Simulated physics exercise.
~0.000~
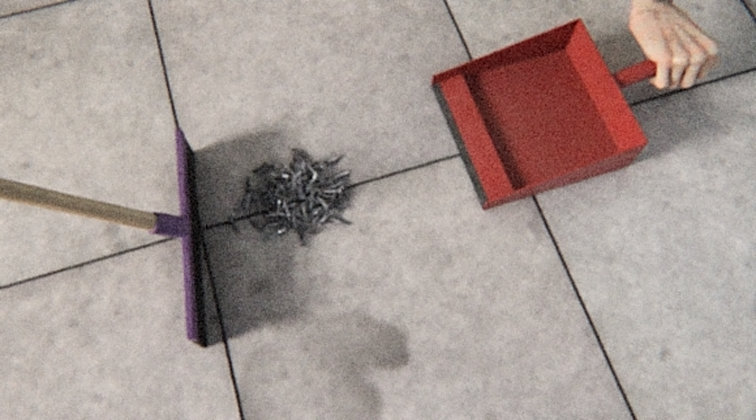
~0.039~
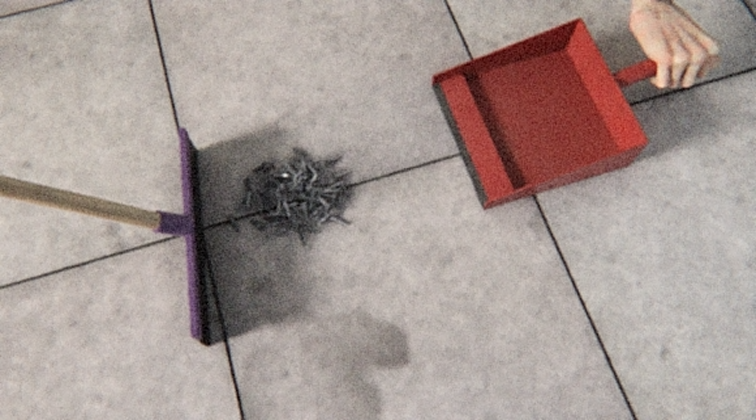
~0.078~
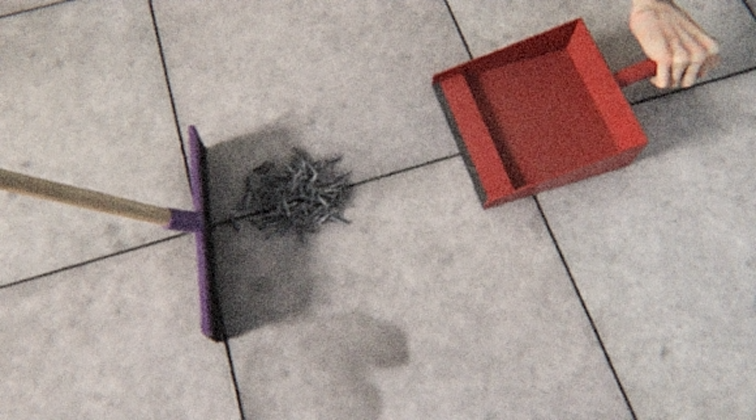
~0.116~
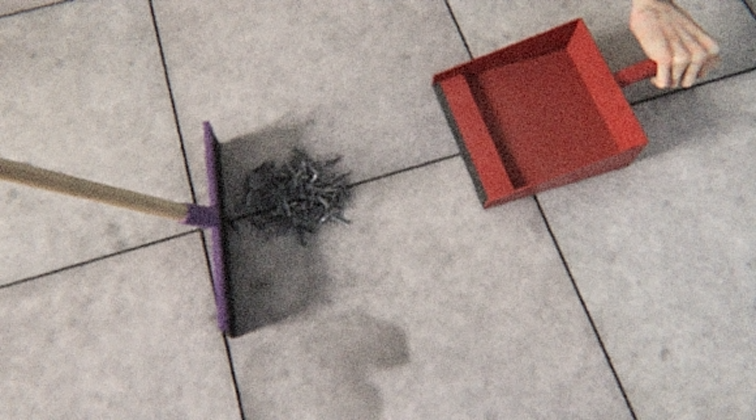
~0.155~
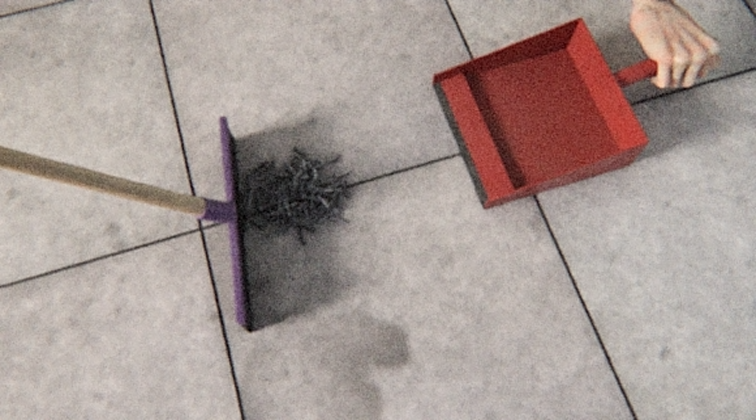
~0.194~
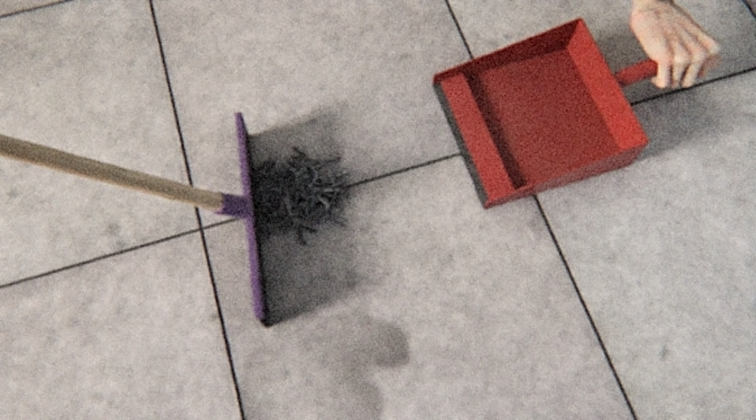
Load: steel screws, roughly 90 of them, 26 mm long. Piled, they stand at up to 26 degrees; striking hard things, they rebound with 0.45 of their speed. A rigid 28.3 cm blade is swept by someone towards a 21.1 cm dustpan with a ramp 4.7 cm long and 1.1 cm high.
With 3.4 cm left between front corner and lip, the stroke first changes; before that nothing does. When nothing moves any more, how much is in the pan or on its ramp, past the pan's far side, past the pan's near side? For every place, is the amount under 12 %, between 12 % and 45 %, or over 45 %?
My prediction: Pan: A small minority; far side: A small minority; near side: A small minority.
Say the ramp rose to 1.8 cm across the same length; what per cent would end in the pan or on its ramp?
It would be roughly 5 percent.
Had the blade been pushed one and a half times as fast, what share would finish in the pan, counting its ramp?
In that case close to 25 per cent.
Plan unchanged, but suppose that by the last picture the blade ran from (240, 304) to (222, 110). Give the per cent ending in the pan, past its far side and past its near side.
Pan 0 % / far 10 % / near 0 %.
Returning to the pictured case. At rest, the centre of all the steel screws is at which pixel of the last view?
Centre at rest, approx.: (449, 154) px.
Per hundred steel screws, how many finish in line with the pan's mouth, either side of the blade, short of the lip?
Share: Roughly 90 percent.
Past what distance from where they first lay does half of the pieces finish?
Roughly 22 cm.
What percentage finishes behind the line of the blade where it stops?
About 0 per cent.
After 0.42 s, middle of the blade 18 cm from the lip; 0 % over the lip, far side 0 %, near side 0 %.
After 0.57 s, middle of the blade 9 cm from the lip; 0 % over the lip, far side 0 %, near side 0 %.
After 0.84 s, middle of the blade 5 cm from the lip; 5 % over the lip, far side 0 %, near side 0 %.
By 2.1 s all is still; pan 5 %, far side 0 %, near side 0 %, in front of the lip or behind the blade 90 %.
